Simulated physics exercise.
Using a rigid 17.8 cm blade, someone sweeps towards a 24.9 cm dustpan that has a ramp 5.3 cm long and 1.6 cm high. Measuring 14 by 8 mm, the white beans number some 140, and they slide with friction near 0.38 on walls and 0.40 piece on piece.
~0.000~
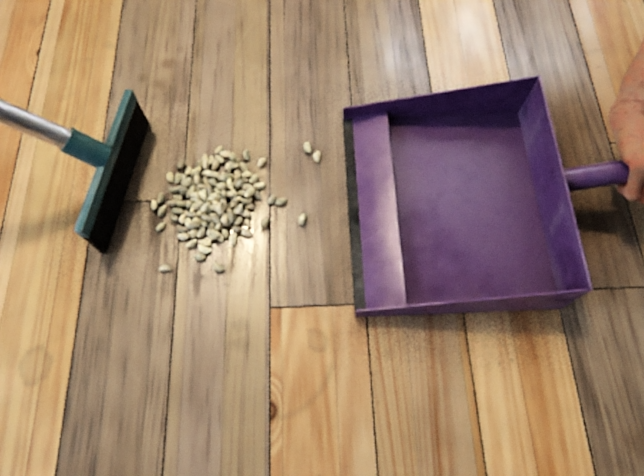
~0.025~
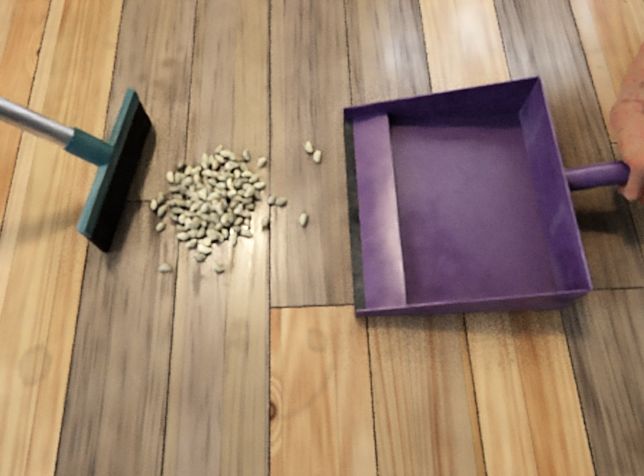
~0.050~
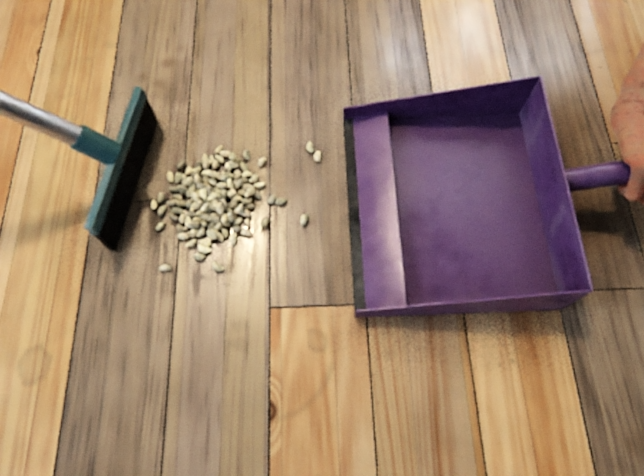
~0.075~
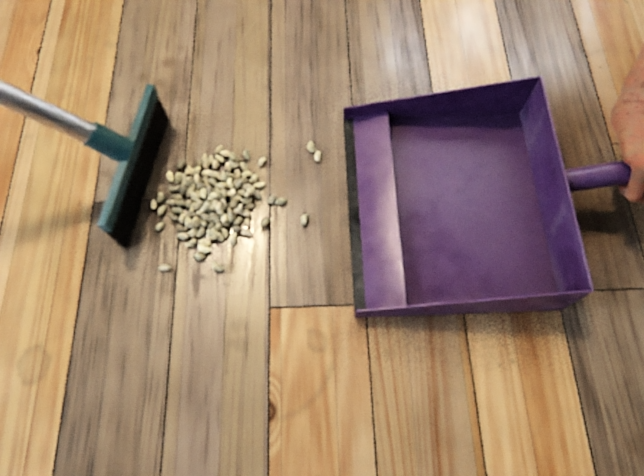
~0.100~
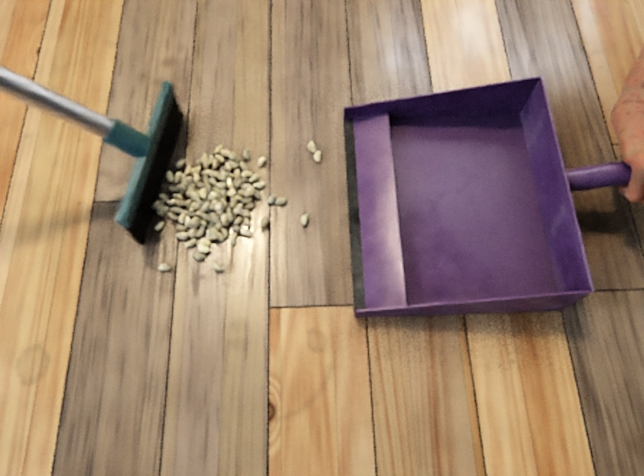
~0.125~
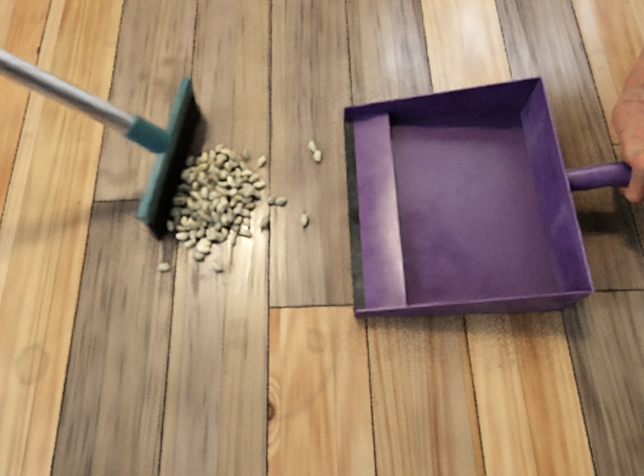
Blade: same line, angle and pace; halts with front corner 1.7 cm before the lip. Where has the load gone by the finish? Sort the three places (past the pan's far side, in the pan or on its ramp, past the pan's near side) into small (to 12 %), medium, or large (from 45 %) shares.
Far side: Small. Pan: Medium. Near side: Small.
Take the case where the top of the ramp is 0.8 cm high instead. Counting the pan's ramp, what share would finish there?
Close to 30 per cent then.
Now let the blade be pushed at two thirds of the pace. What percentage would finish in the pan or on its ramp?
In that case roughly 10 percent.
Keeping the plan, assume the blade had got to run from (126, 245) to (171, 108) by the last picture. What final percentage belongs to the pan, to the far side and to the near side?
Pan 30, far 5, near 5.
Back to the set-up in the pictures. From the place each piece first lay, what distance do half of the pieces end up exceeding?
Median shift: Approx. 14 cm.
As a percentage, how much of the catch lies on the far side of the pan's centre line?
Around 70 in a hundred.
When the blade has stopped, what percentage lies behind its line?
Roughly 15 per cent of it.
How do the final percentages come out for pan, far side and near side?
Far side - 5; pan - 25; near side - 0.
After 0.23 s, middle of the blade 11 cm from the lip; 0 % over the lip, far side 0 %, near side 0 %.
After 0.30 s, middle of the blade 5 cm from the lip; 0 % over the lip, far side 0 %, near side 0 %.
Then, at 0.51 s, middle of the blade 3 cm from the lip; 30 % over the lip, far side 5 %, near side 0 %.
By 2.1 s all is still; far side 5 %, pan 25 %, near side 0 %, in front of the lip or behind the blade 70 %.
